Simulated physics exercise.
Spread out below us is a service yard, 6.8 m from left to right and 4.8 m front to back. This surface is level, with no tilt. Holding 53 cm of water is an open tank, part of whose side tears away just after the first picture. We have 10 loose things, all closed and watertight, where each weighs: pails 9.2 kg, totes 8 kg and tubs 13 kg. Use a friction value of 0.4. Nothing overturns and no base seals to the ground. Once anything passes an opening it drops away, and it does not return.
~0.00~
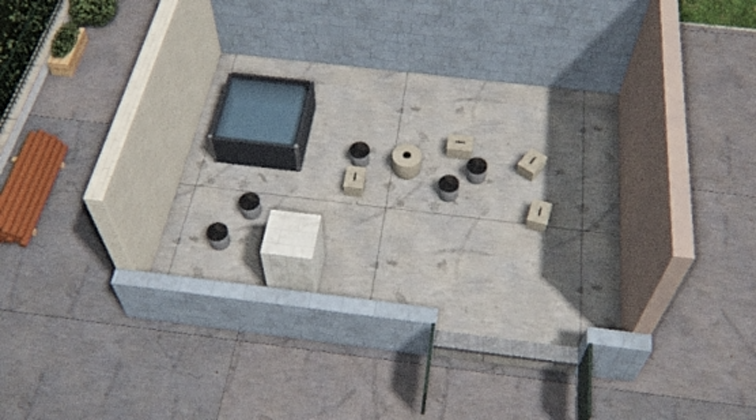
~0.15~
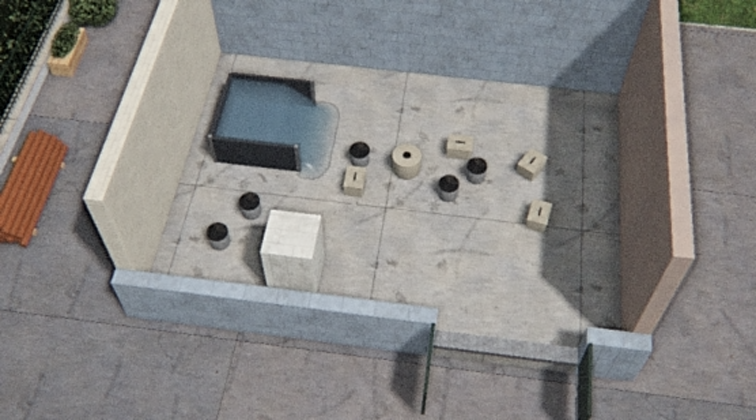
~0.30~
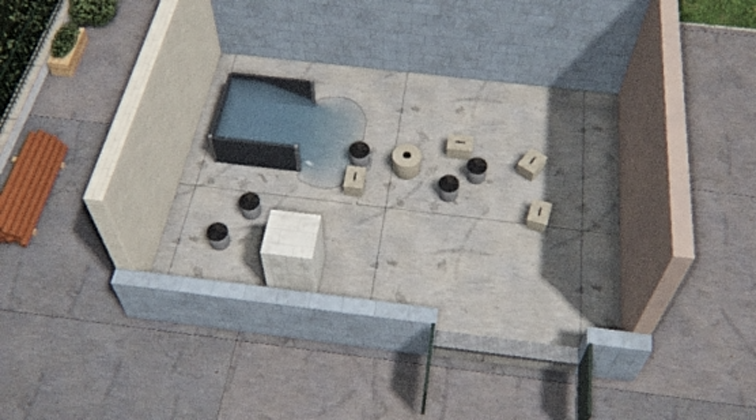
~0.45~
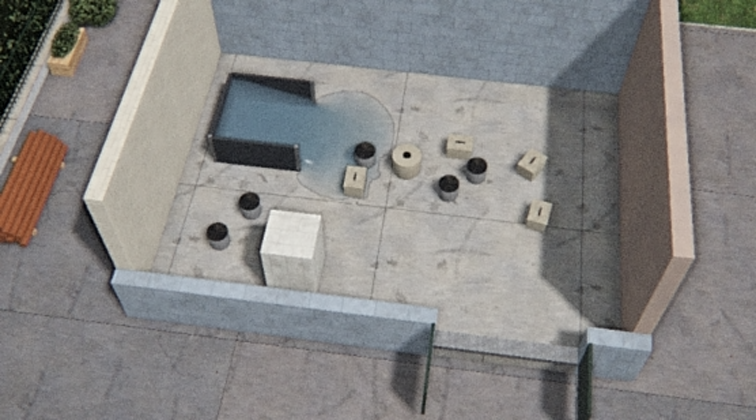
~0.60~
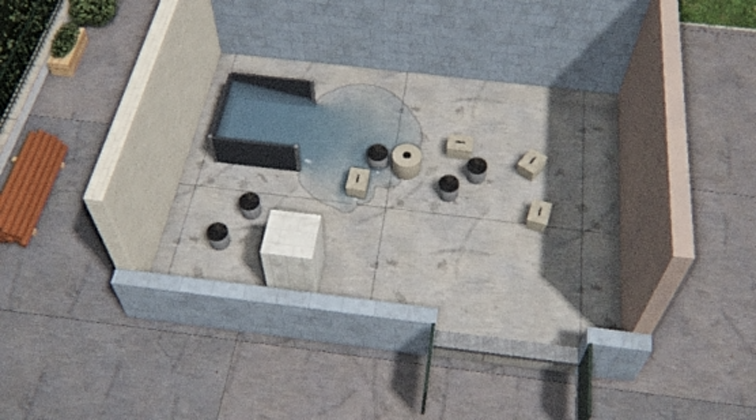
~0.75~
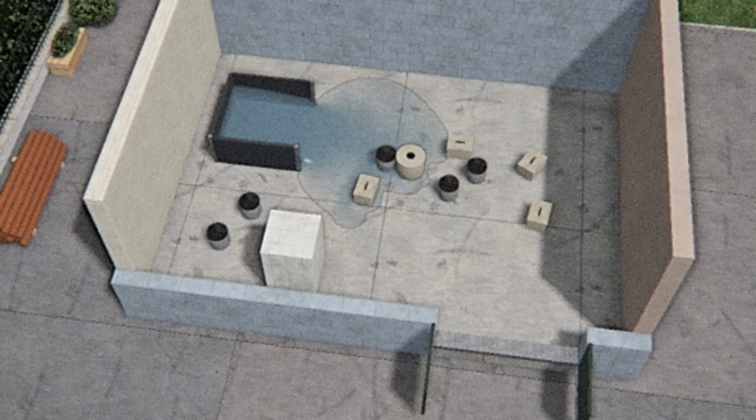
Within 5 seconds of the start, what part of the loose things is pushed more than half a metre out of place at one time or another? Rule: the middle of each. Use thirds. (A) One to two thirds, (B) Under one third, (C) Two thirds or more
(C) Two thirds or more.
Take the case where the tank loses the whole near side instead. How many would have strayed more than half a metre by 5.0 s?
Then it comes to 3.
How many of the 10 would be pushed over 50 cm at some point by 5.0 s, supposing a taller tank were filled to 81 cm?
Count under that change: 8.
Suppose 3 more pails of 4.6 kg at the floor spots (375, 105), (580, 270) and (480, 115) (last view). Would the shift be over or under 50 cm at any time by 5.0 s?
Above, below, above.
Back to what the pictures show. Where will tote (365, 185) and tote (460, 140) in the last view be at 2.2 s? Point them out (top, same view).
Approx. (447, 272); approx. (558, 142).
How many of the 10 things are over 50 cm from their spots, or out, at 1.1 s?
Count then: 2.
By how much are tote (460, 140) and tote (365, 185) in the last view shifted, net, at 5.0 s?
Net shifts, in order: 200 cm and 250 cm.
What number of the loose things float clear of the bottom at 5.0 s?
1.
After 1.1 s 2 of 10 are over 50 cm from their spots; 0 afloat.
After 2.2 s 6 of 10 are over 50 cm from their spots; 0 afloat.
After 3.5 s 7 of 10 are over 50 cm from their spots; 1 afloat.
After 5.0 s 7 of 10 are over 50 cm from their spots, and 7 have been at some point; 1 afloat.
